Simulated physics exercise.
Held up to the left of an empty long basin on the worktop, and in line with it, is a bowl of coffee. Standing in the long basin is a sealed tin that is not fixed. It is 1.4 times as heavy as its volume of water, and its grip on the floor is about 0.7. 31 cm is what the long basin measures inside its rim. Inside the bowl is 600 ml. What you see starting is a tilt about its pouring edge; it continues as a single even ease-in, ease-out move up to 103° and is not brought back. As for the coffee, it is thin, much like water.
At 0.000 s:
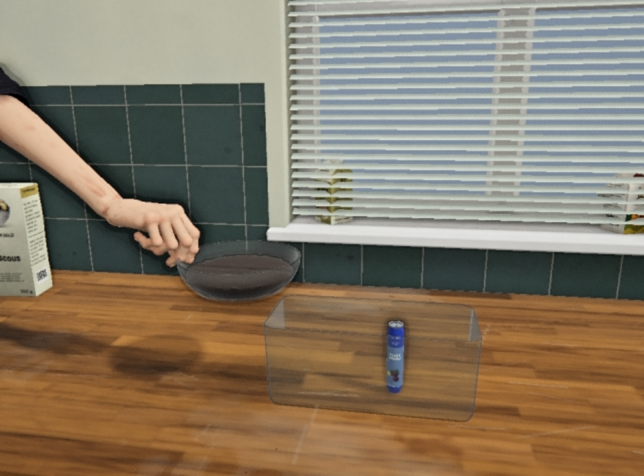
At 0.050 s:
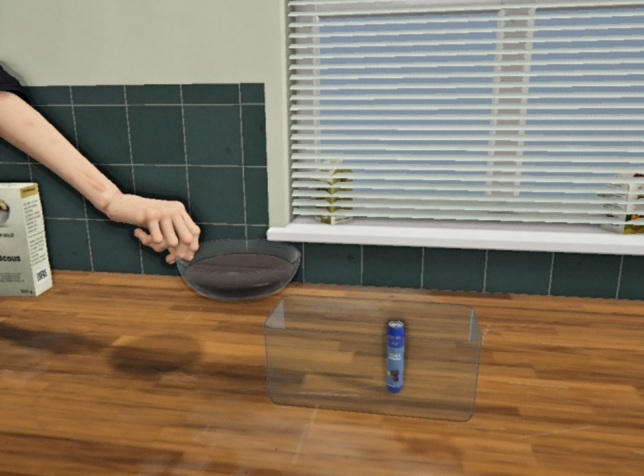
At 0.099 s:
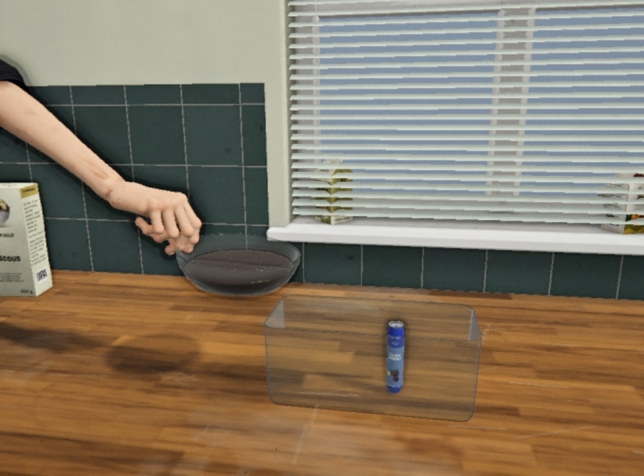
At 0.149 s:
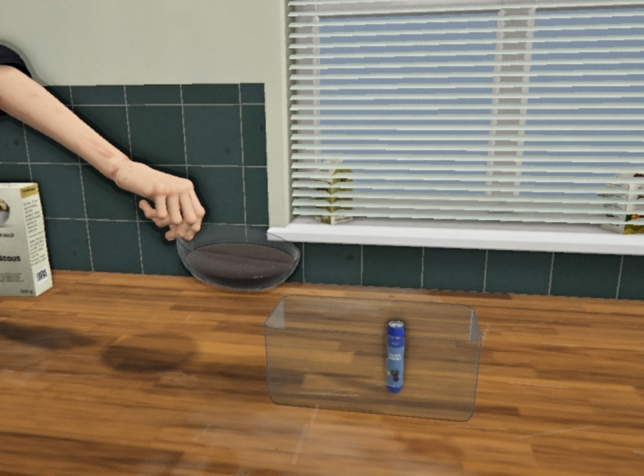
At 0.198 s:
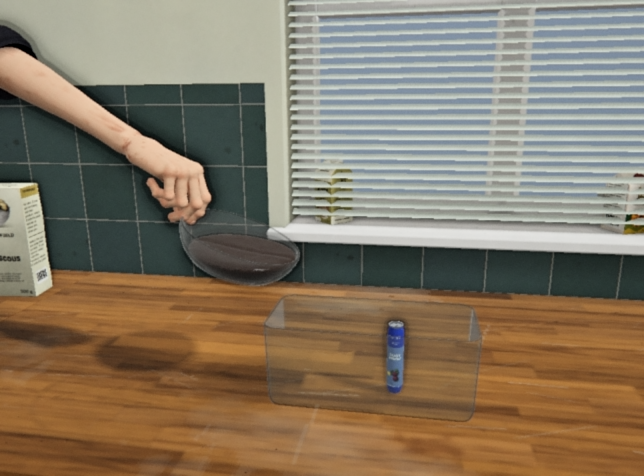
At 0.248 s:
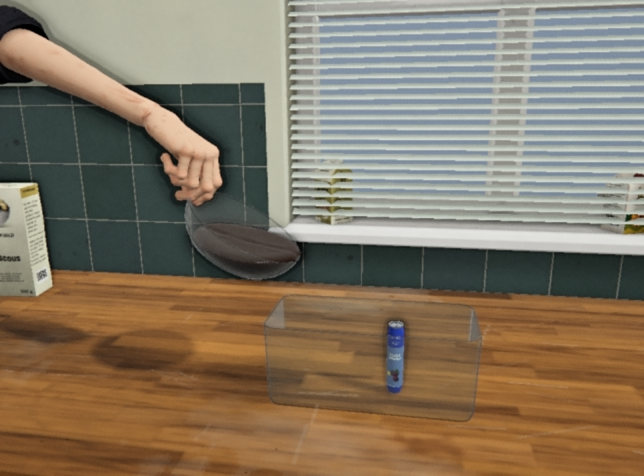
The clip opens with a hand at the left rim of a clear bowl of dark coffee, almost level above a wooden worktop, left of a clear long basin and a blue tin. The hand then lifts, slowly at first, tilting the bowl clearly rightward as coffee gathers towards its right rim.
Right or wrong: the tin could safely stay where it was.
Wrong, it goes over.
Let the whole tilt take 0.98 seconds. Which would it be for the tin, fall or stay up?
The tin keeps standing.
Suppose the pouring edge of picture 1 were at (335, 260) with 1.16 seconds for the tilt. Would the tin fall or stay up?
It does not tip.
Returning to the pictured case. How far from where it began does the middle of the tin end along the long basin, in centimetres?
All told, the tin's centre has moved close to 4.5 cm.
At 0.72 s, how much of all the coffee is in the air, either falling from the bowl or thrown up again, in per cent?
1 per cent, roughly.
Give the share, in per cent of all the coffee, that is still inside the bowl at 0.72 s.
Close to 0 percent of the total.
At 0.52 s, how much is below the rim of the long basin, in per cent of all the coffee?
Fraction in basin: Approx. 26%.
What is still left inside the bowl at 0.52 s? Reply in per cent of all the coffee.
About 8 percent.
After 0.52 s the tilt is 92° and 8 per cent is still to pour; the tin stands where it began.
After 0.72 s the tilt is 103° and 0 per cent is still to pour; the tin stands 3 cm from where it began.
After 0.93 s the tilt is 103° and 0 per cent is still to pour; the tin leans 25°.
After 1.16 s the tilt is 103° and 0 per cent is still to pour; the tin lies on its side.
In the end the tin lies on its side.
